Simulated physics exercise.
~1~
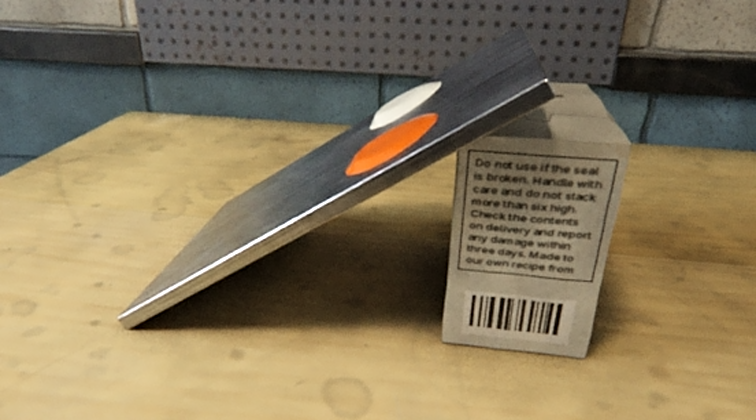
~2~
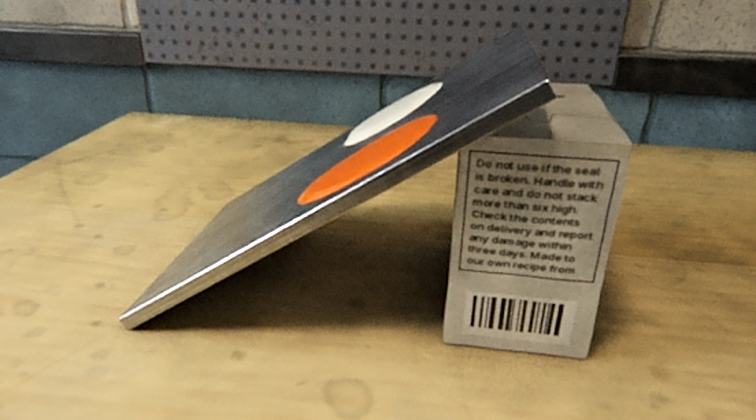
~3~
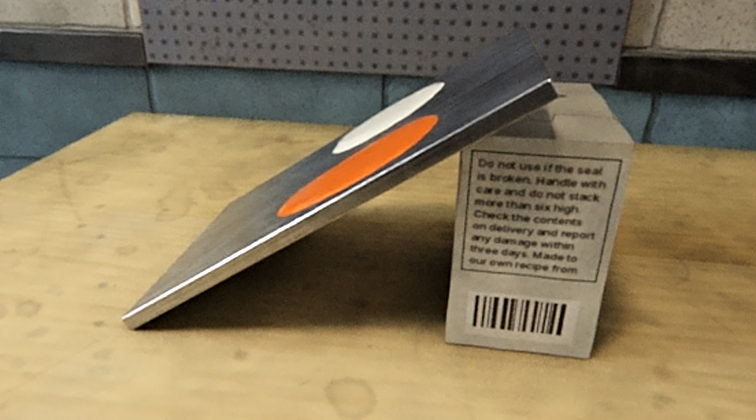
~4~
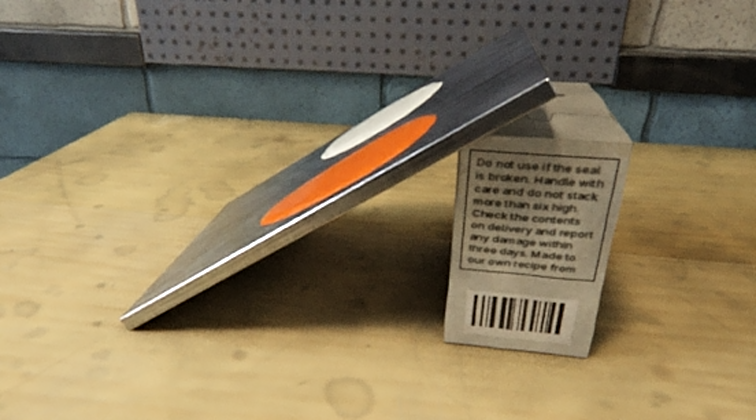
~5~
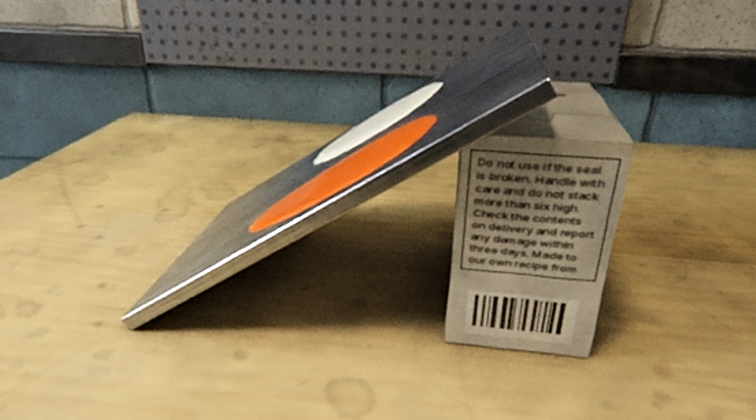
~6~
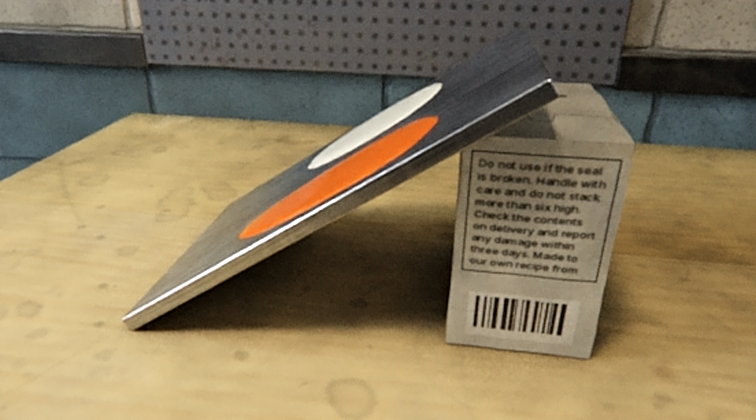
Orange and white paint run down a propped board, quickly at first, then more slowly.
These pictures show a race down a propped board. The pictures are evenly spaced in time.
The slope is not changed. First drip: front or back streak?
Front.
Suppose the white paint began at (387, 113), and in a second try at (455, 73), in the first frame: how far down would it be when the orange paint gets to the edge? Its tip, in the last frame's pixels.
The first start puts it around (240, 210), while the second puts it around (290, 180).
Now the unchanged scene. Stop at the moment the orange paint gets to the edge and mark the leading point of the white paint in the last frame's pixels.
Roughly (255, 196).
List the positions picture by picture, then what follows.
In the first frame, tip of the orange paint half way down; tip of the white paint (381, 117) half way down.
In the second frame, tip of the orange paint (311, 189) half way down; tip of the white paint half way down.
In the third frame, tip of the orange paint half way down; tip of the white paint (344, 142) half way down.
In the fourth frame, tip of the orange paint (271, 212) three quarters of the way down; tip of the white paint half way down.
In the fifth frame, tip of the orange paint three quarters of the way down; tip of the white paint (324, 153) half way down.
In the sixth frame, tip of the orange paint (251, 225) three quarters of the way down; tip of the white paint half way down.
Shortly, the orange paint is three quarters of the way down; the white paint is three quarters of the way down.
Then, the orange paint is close to the edge; the white paint is three quarters of the way down.
At the finish, the orange paint is at the low edge; the white paint is three quarters of the way down.
